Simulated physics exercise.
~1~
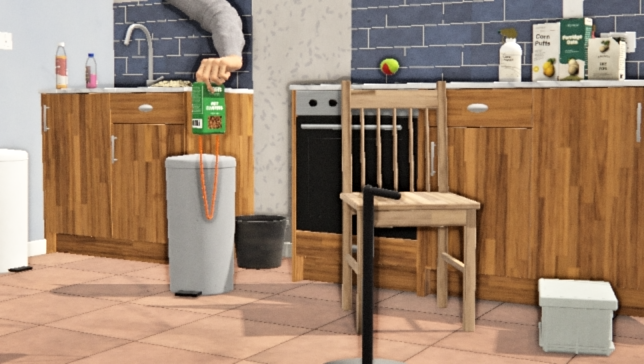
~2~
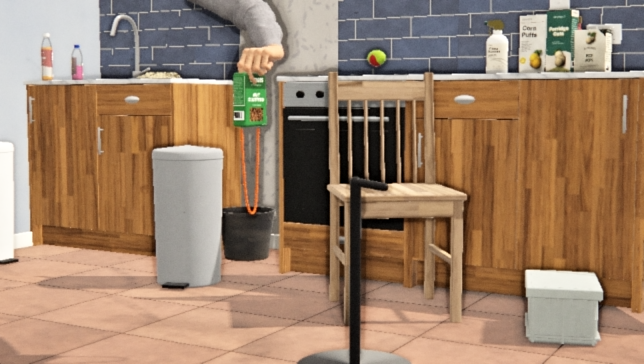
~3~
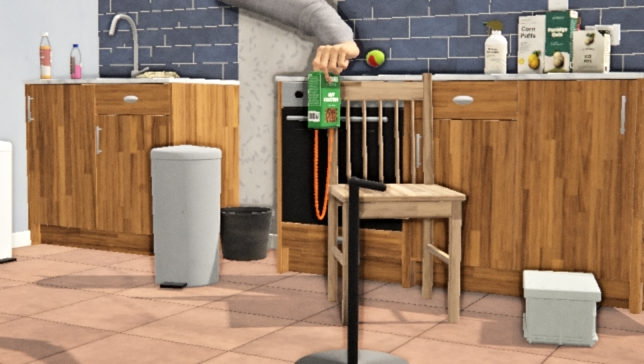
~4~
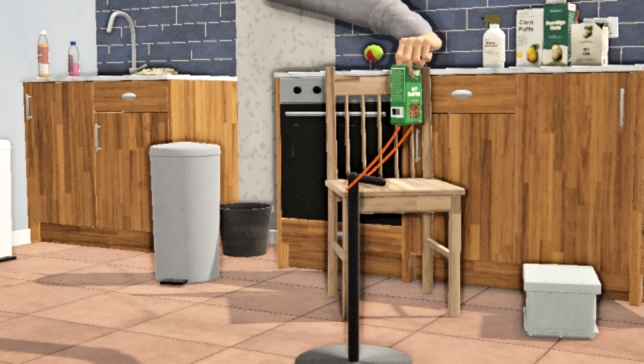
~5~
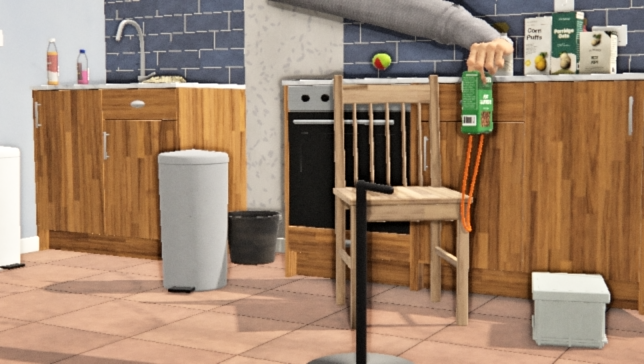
A hand carried a green pouch with an orange loop dangling beneath it from left to right across a kitchen, passing over a black hooked post in front of a wooden chair, and the loop came clear on the right without snagging.
